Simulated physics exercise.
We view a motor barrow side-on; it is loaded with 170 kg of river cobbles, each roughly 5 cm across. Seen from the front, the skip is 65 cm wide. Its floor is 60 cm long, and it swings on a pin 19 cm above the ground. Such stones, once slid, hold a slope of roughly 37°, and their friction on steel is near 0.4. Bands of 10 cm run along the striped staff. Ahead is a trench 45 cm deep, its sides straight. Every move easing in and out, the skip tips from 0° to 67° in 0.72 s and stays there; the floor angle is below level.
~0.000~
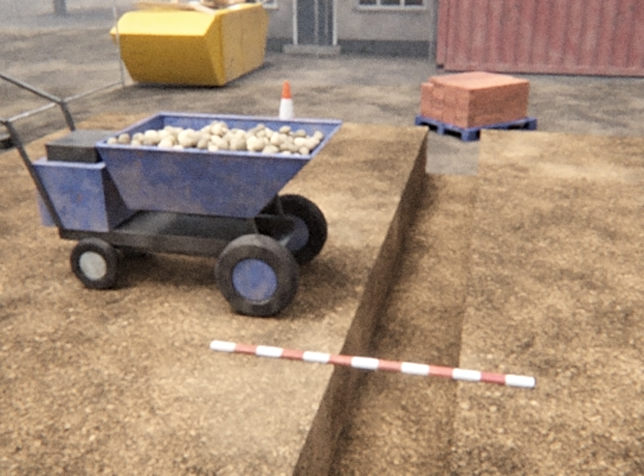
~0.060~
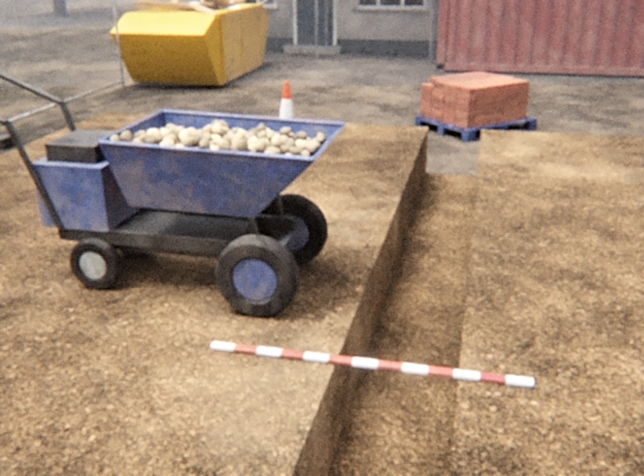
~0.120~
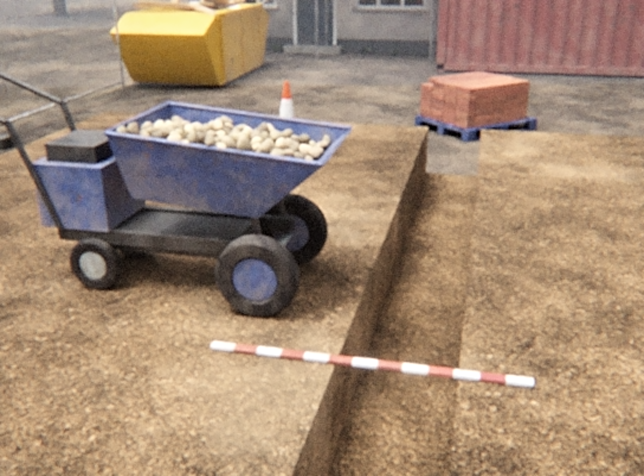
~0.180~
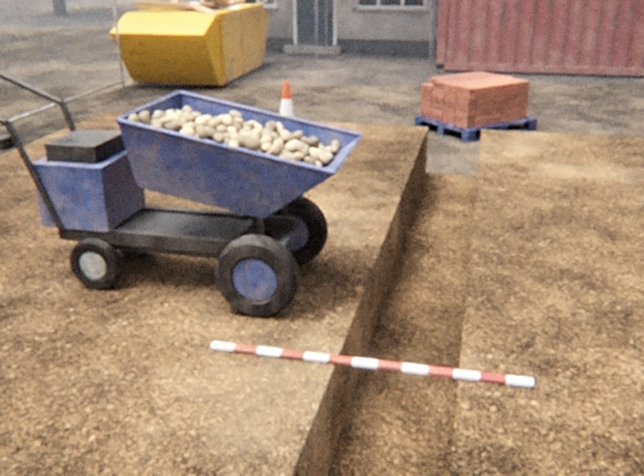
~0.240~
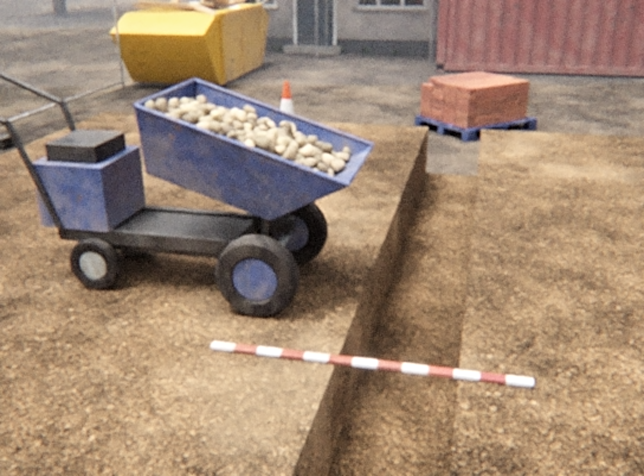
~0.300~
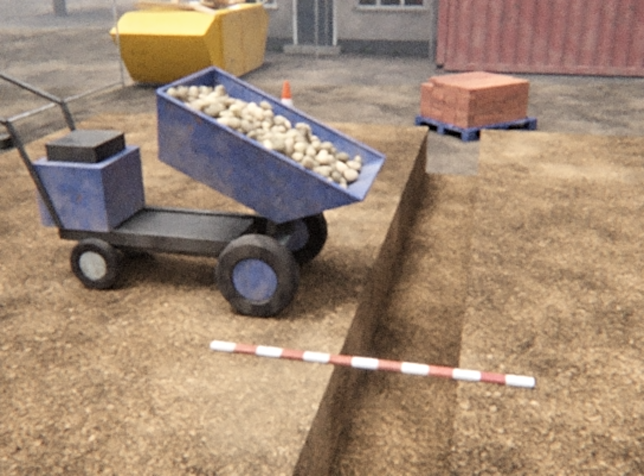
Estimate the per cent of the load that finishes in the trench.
Roughly 69 percent.
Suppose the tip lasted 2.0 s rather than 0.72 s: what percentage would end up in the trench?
Probably about 85 in a hundred.
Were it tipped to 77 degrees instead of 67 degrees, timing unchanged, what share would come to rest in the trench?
Then close to 80 per cent.
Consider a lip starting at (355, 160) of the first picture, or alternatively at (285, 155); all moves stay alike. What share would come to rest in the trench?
Near 30 and near 90 percent.
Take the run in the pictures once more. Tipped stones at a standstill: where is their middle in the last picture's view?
The resting stones are centred at roughly (442, 366).
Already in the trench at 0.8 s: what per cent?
Approx. 25 % of the load.
After 0.5 s the floor is at 57°; 100 % in the skip; the foremost stones are at (396, 236).
After 0.8 s the floor is at 67°; 71 % in the skip, 25 % in the trench, 3 % past the trench; the foremost stones are at (485, 300).
After 1.2 s the floor is at 67°; 23 % in the skip, 47 % in the trench, 30 % past the trench; the foremost stones are past the picture's edge.
After 3.1 s the floor is at 67°; 0 % in the skip, 69 % in the trench, 31 % past the trench; the foremost stones are past the picture's edge.
